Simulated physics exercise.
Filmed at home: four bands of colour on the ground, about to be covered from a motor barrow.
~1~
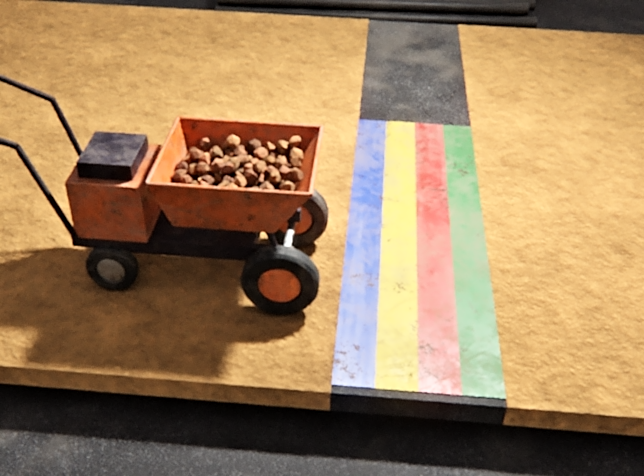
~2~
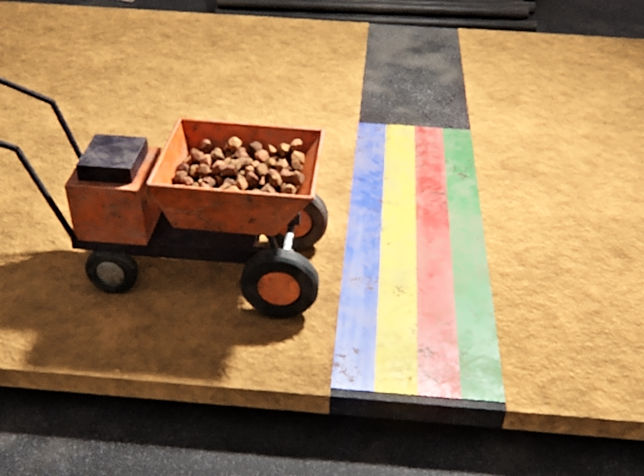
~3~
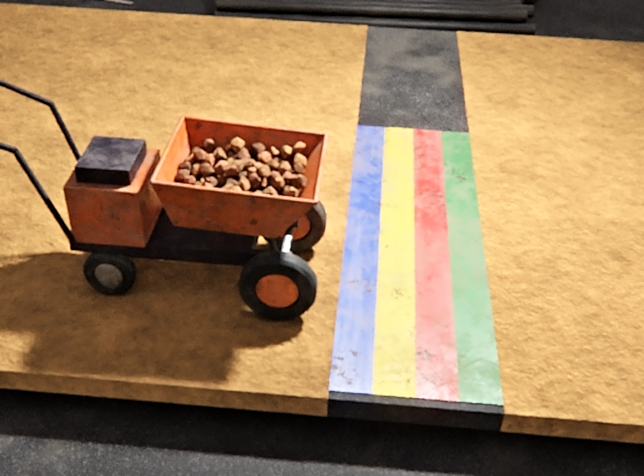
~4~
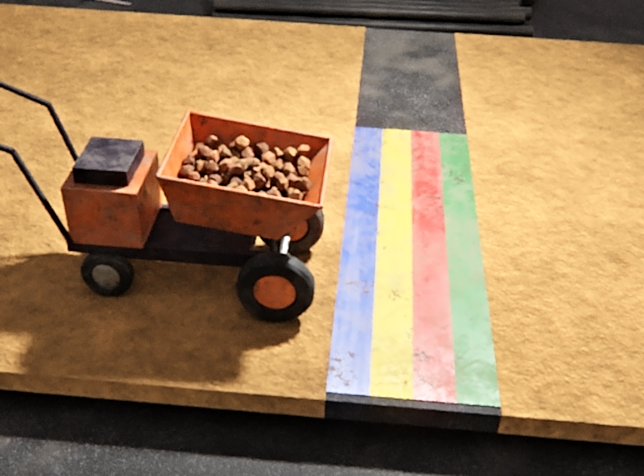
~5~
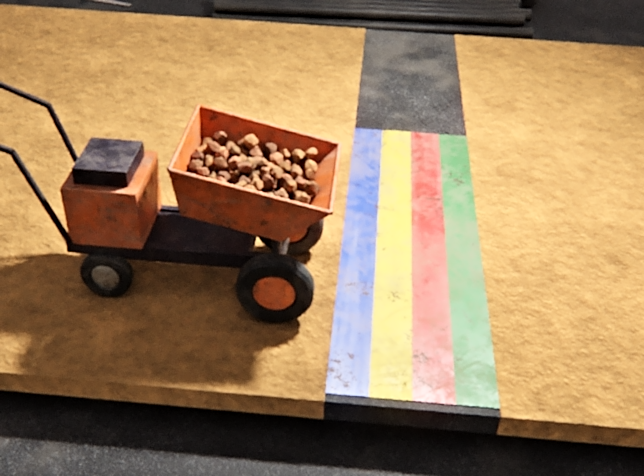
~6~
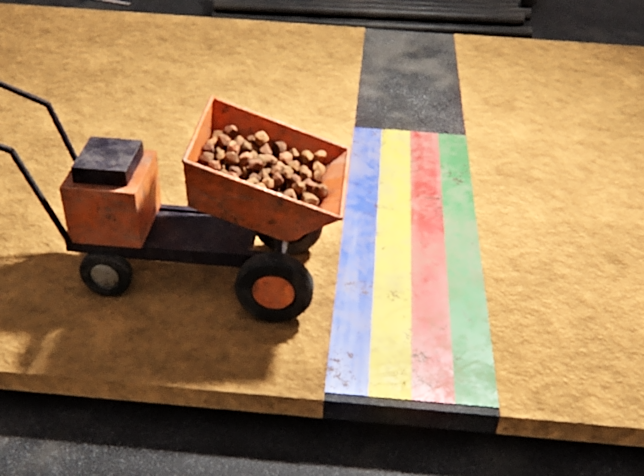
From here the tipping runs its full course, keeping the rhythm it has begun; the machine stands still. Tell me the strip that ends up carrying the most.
Red.
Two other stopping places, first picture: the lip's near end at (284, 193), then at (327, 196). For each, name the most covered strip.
Case 1 - the yellow one; case 2 - the strip in red.
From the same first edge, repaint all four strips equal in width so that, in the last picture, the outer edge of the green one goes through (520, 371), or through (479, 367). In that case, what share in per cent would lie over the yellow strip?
The first one comes out at 40 percent, while the second comes out at 20 percent.
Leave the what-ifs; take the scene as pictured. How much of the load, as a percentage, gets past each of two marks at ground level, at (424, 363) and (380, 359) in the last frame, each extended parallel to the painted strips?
Respectively 50 and 90 %.
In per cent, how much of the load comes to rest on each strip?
Blue 5 %, yellow 25 %, red 40 %, green 20 %.
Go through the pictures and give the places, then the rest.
Lip of the skip at (310, 195), level; top of the load at (249, 170), clay clods; blue strip at (356, 344); yellow strip at (397, 347); red strip at (438, 350); green strip at (480, 354), in the first frame.
Lip of the skip at (312, 199), level; top of the load at (234, 168), in the second frame.
Lip of the skip at (315, 203), tipped barely; top of the load at (221, 168), in the third frame.
Lip of the skip at (321, 208), tipped a little; top of the load at (225, 166), in the fourth frame.
Lip of the skip at (330, 213), tipped a little; top of the load at (222, 155), in the fifth frame.
Lip of the skip at (341, 219), tipped clearly; top of the load at (220, 158); blue strip at (350, 352); yellow strip at (391, 355); red strip at (432, 359); green strip at (473, 362), in the sixth frame.
Soon after the last picture, skip tipped steeply; all in the skip.
A little later, skip tipped steeply; nearly all in the skip; a stray few over the yellow strip; a small part over the red strip.
Later still, skip tipped right over; about a third in the skip; about a quarter over the yellow strip; about a quarter over the red strip; a small part over the green strip; a small part off the paint.
By the end, skip tipped right over; a stray few over the blue strip; about a quarter over the yellow strip; about a third over the red strip; about a quarter over the green strip; a small part off the paint.
